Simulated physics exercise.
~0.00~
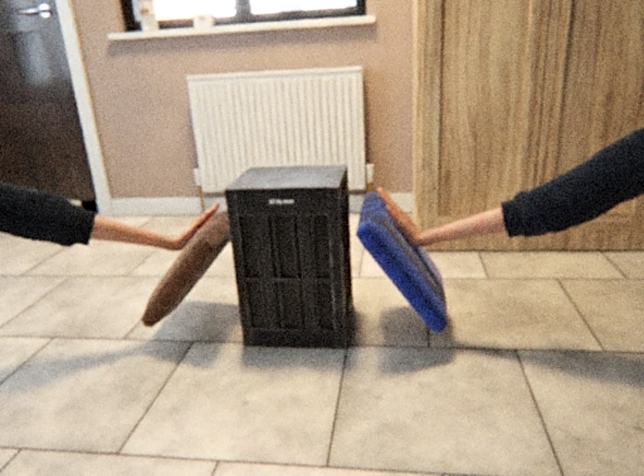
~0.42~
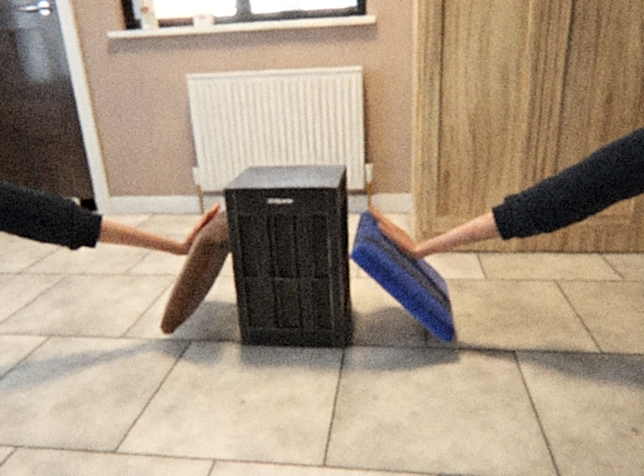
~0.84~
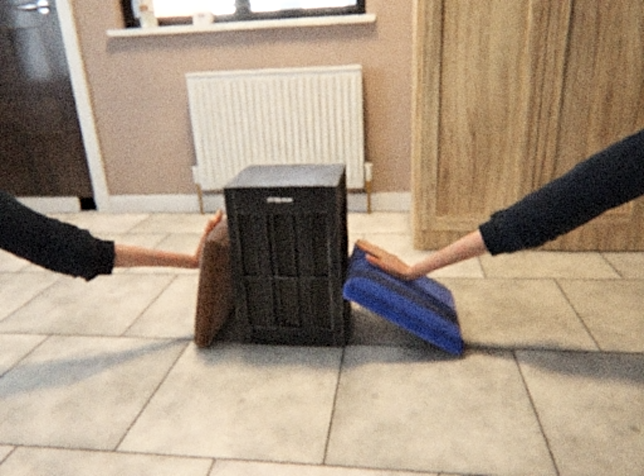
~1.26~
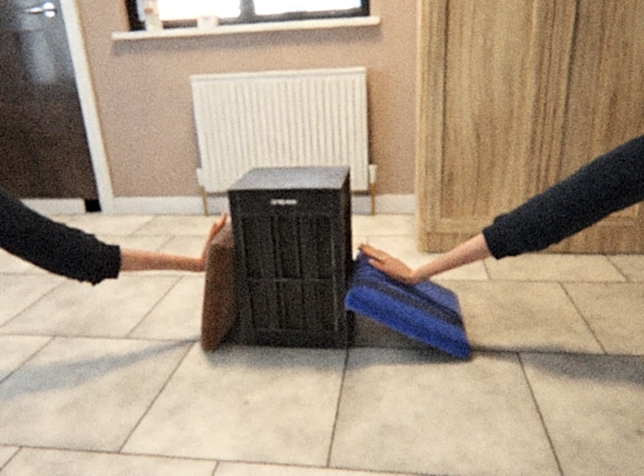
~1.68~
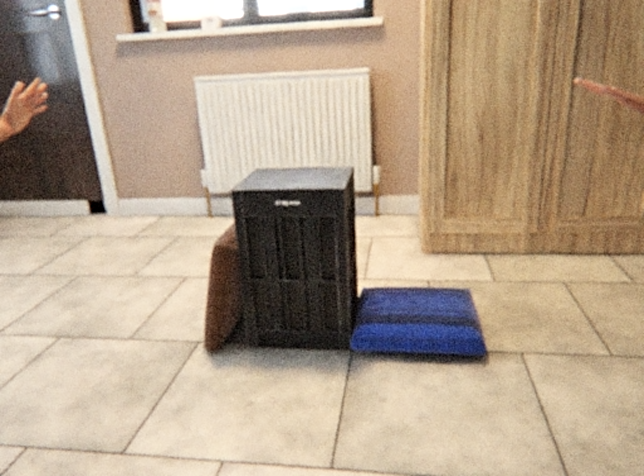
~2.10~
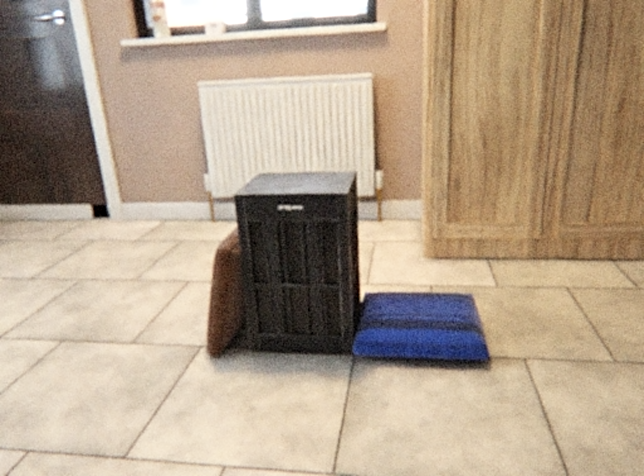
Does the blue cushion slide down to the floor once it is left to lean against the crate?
Yes, the blue cushion slides down and ends up lying flat on the floor beside the crate, while the brown cushion stays leaning.
